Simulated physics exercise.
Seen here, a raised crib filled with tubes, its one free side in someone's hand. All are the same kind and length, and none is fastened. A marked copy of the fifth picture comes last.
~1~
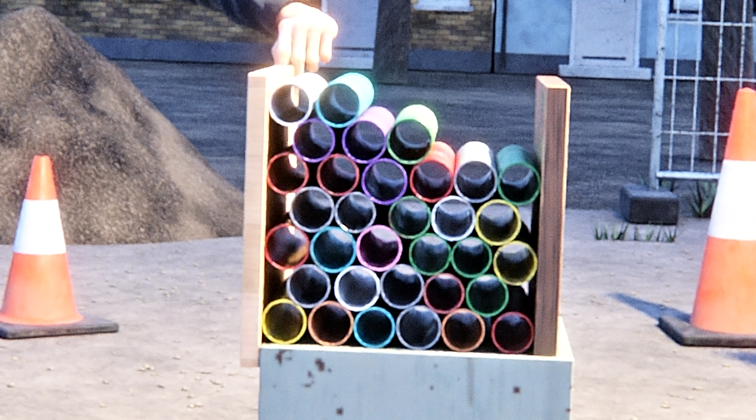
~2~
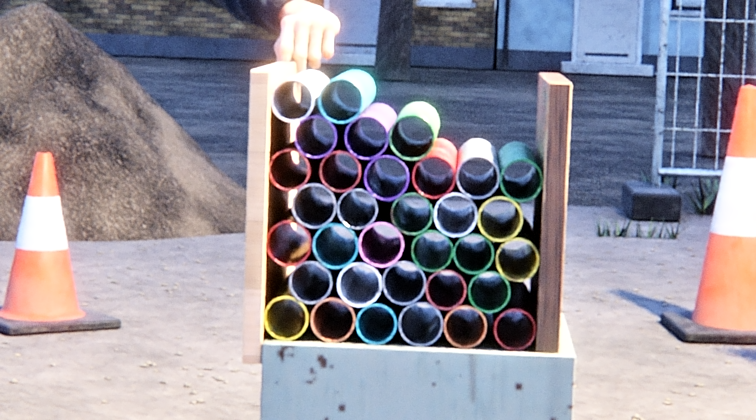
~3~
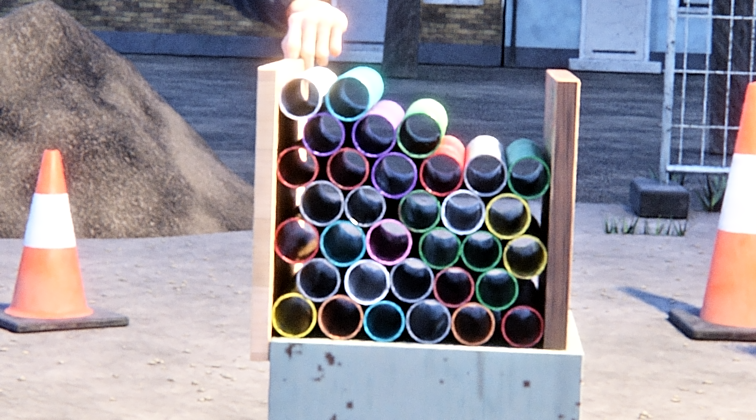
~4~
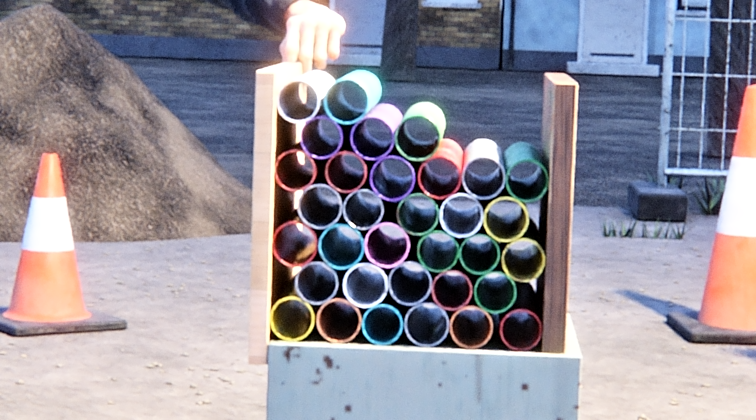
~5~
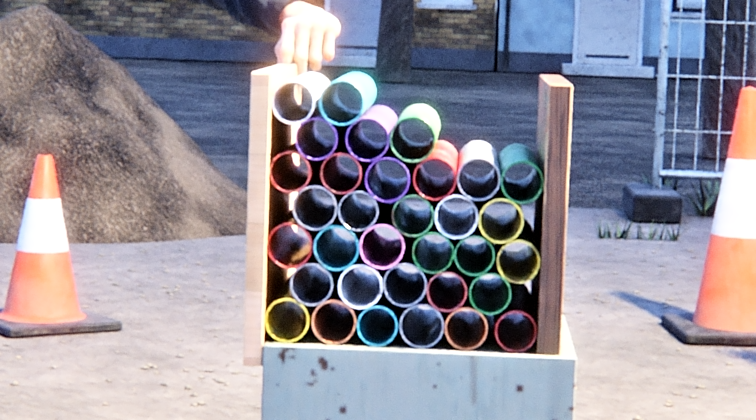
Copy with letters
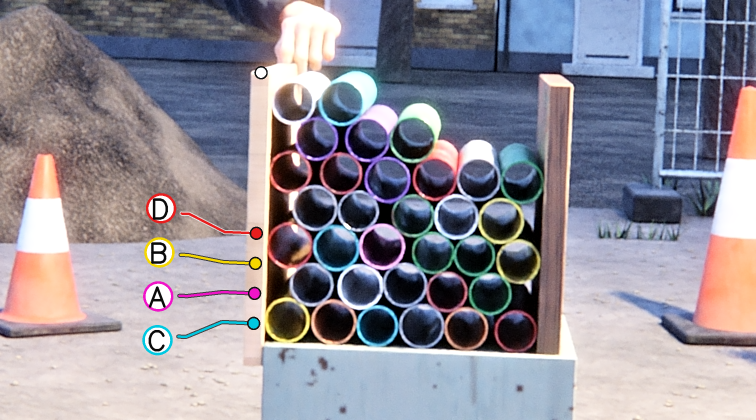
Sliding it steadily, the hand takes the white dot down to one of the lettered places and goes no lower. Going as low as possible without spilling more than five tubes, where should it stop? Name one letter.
It can be let down to B.
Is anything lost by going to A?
Yes, at A.
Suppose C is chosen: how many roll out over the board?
The count is eight.
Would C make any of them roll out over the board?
At C: Yes.
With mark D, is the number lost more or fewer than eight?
It loses fewer than eight.
On the marked copy, A at (254, 293); B at (255, 263); C at (253, 323); D at (256, 233); the white dot at (261, 73).
With B. Early on, top of the board (269, 157).
Further on, top of the board (267, 249).
At the end, top of the board (266, 263), four out over the board.
As for the rest, A six out over the board; C more than five out over the board; D four out over the board.
